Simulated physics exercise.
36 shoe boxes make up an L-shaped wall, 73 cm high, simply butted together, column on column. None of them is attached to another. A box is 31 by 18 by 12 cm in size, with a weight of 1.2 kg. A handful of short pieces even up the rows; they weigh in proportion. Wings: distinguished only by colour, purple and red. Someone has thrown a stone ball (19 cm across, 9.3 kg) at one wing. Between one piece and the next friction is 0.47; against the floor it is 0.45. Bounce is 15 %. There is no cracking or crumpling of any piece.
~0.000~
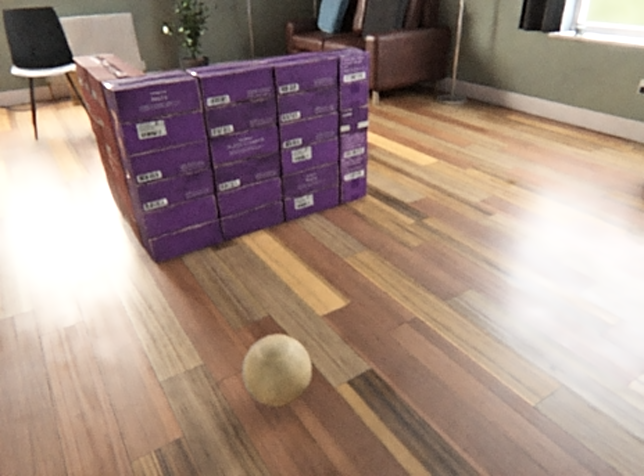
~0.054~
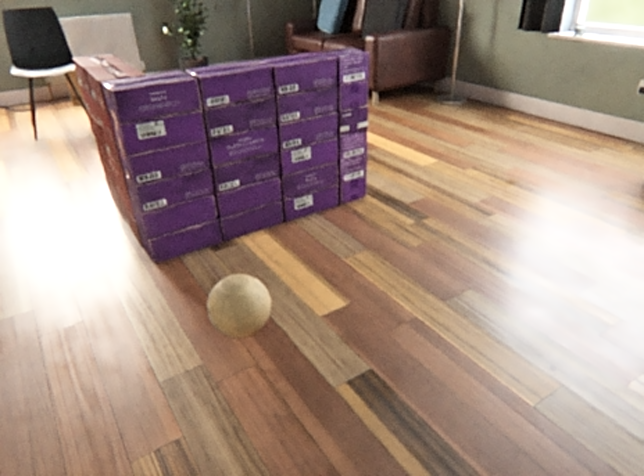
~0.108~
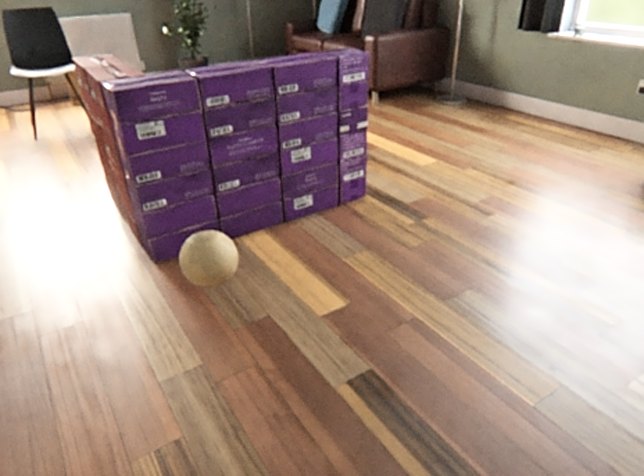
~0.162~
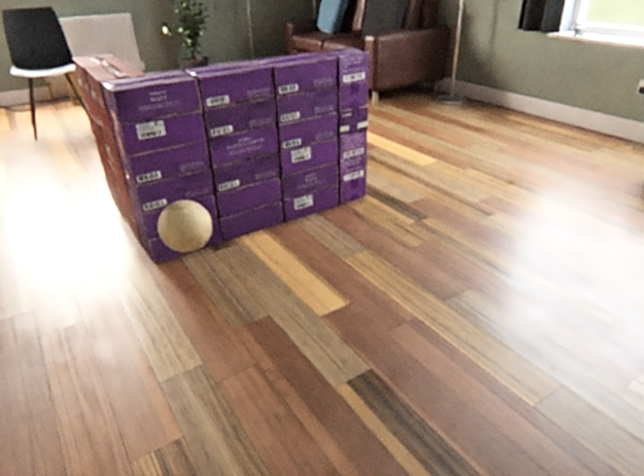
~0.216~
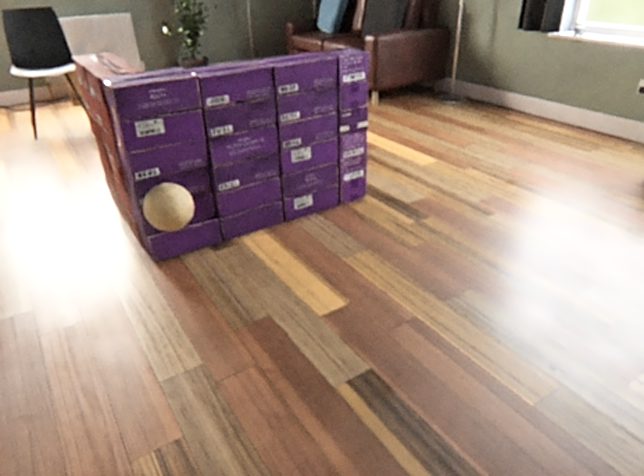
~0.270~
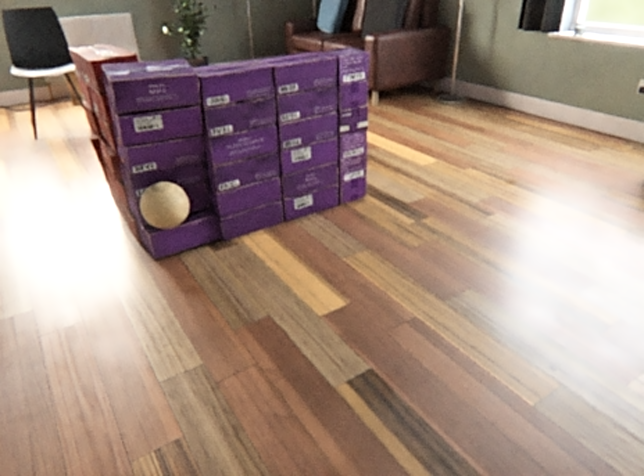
A pale, tan ball travels away from the viewer and to the left across a striped wooden floor, toward a wall of stacked purple boxes with a red side at its left. Seen from slightly above by a still camera, the room holds a dark chair, a plant, a brown sofa and a bright window behind. The ball strikes the purple stack near its left corner, and nearby boxes shift and lean backward.
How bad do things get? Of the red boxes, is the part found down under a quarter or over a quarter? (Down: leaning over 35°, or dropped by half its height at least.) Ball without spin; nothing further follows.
The part found down is more than a quarter.
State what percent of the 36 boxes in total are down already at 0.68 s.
By then, 15 per cent.
After 0.33 s, ball still moving; none of the 12 red boxes down (0 of 36 in all colours); top red box 5° from how it stood.
After 0.44 s, ball still moving; 2 of the 12 red boxes down (4 of 36 in all colours); top red box 9° from how it stood.
After 0.68 s, ball still moving; 2 of the 12 red boxes down (5 of 36 in all colours); top red box 9° from how it stood.
After 1.04 s, ball still moving; 5 of the 12 red boxes down (8 of 36 in all colours); top red box 4° from how it stood.
In the end (2.6 s), ball at rest; 5 of the 12 red boxes down (8 of 36 in all colours); top red box 23 cm from its place; top purple box unmoved. That is 42 per cent. From the last view, middles, top red box near (104, 77), top purple box near (297, 73).
